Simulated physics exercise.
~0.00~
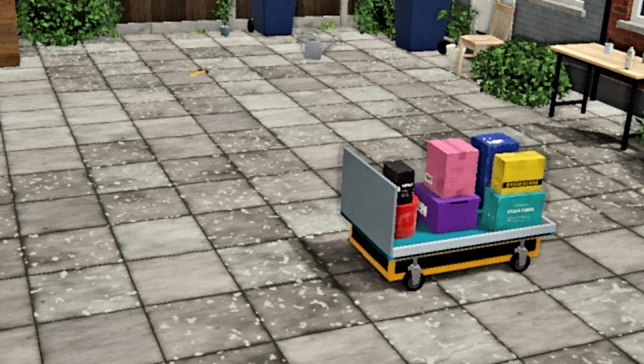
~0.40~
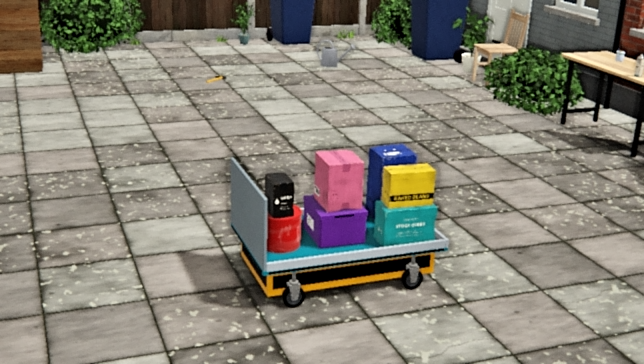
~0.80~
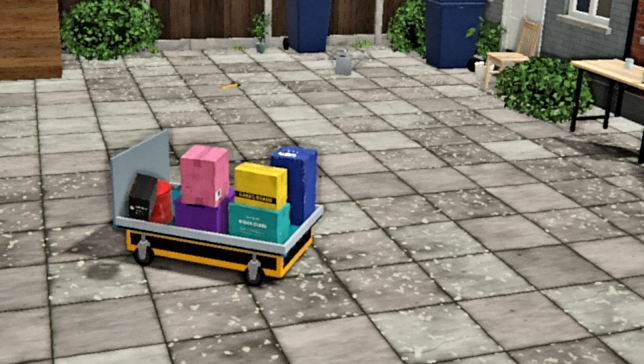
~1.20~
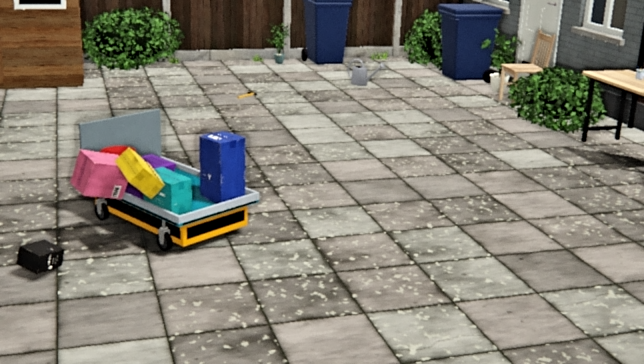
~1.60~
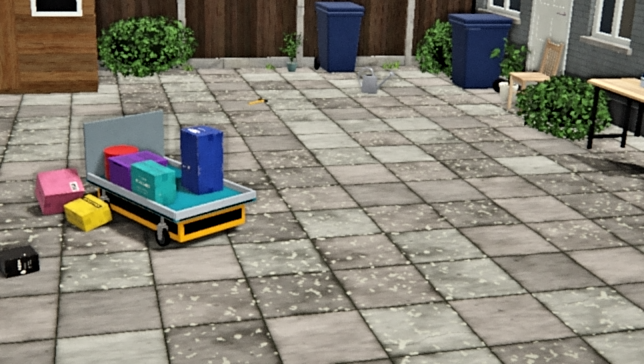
To begin with, a flat cart with a tall board at its front end stands on a paved yard, loaded with colourful boxes, a purple tote and a red pail. It rolls leftward across the slabs with its load still upright. As it bends away toward the back of the yard, the black box tilts over beside the board. The black box then drops onto the paving, while the pink box tips and the yellow box leans. Finally, the pink and yellow boxes also lie on the ground, while the purple tote, blue box and turquoise box remain upright aboard.
